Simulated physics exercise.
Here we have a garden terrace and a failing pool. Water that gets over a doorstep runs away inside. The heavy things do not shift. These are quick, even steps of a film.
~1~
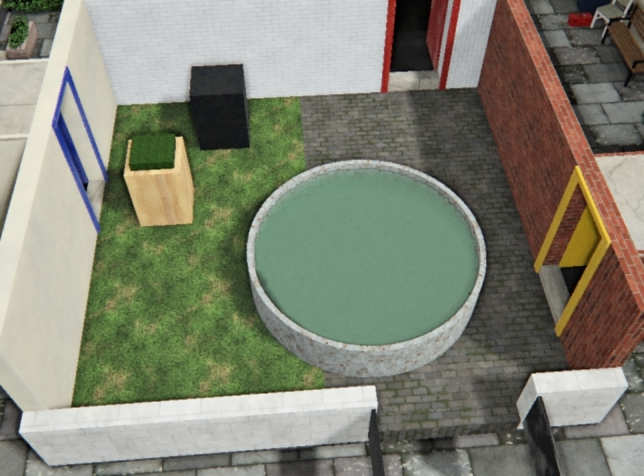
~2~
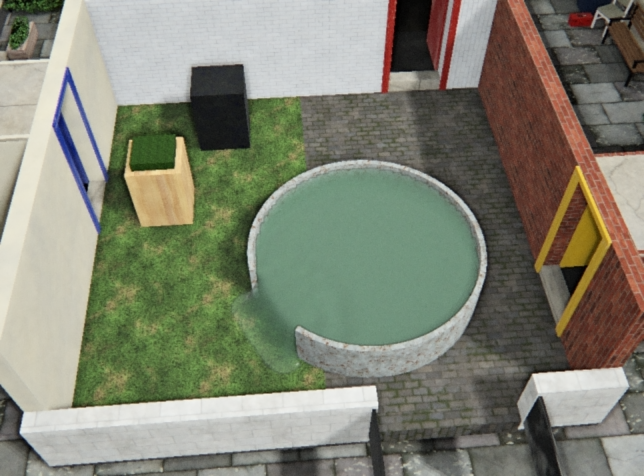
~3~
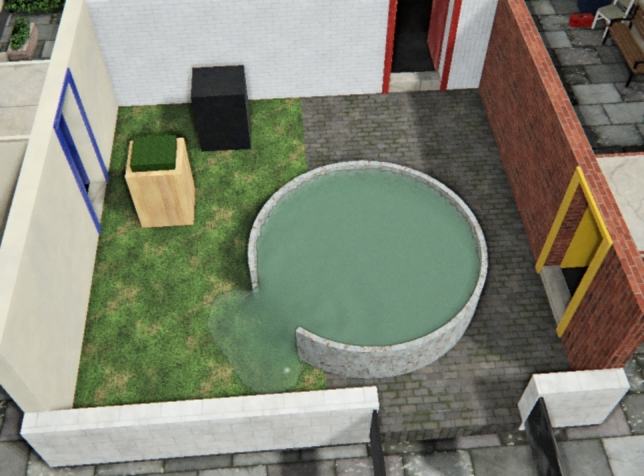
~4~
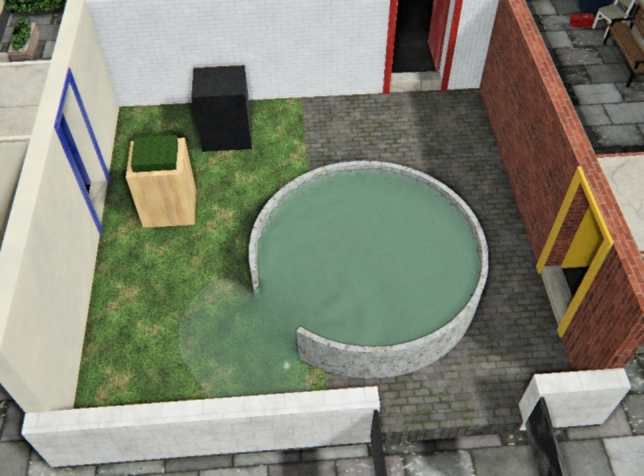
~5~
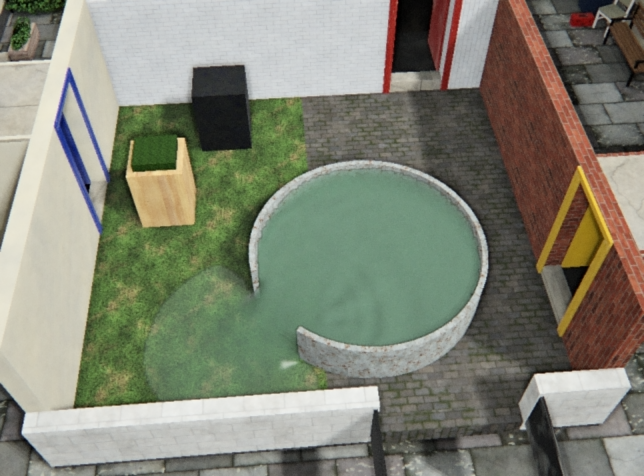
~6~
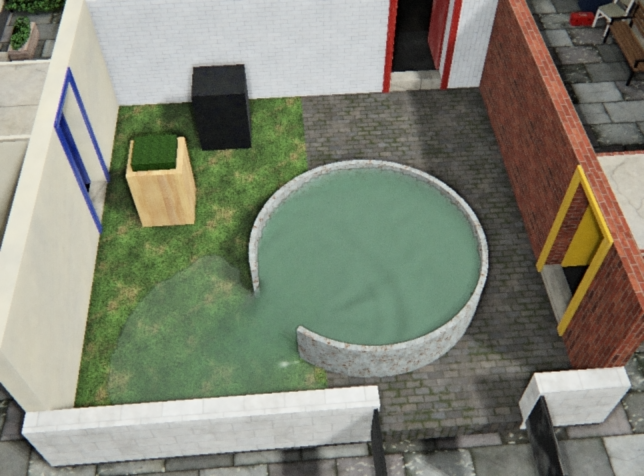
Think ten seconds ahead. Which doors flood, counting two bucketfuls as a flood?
In the end: The yellow door admits no more than that; the red door admits no more than that; the blue door lets in a lot.
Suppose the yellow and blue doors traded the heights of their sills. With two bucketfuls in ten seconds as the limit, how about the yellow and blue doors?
In short: Yellow lets less in; blue takes less.
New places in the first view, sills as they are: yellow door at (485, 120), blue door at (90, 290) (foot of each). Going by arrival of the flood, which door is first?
That is the blue door.
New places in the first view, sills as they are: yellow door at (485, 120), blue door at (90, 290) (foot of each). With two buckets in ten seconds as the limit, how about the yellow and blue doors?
One by one: Yellow door takes less, blue door is over.
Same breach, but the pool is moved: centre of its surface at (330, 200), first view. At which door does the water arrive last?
That is the red door.
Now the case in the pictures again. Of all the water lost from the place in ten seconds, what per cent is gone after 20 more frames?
Roughly 5 per cent.
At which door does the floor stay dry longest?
That is the red one.
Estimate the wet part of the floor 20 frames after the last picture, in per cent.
Close to 40 %.
A moment on, water covers 20 % of the floor; the yellow door not reached, the red door not reached, the blue door not reached.
Next, water covers 25 % of the floor; the yellow door not reached, the red door not reached, the blue door not reached.
Then, water covers 40 % of the floor; the yellow door not reached, the red door not reached, the blue door wet at the sill, nothing in.
Later, water covers 75 % of the floor; the yellow door wet at the sill, nothing in, the red door not reached, the blue door over two buckets in.
In the end, water covers 100 % of the floor; the yellow door wet at the sill, nothing in, the red door wet at the sill, nothing in, the blue door far over two buckets in.
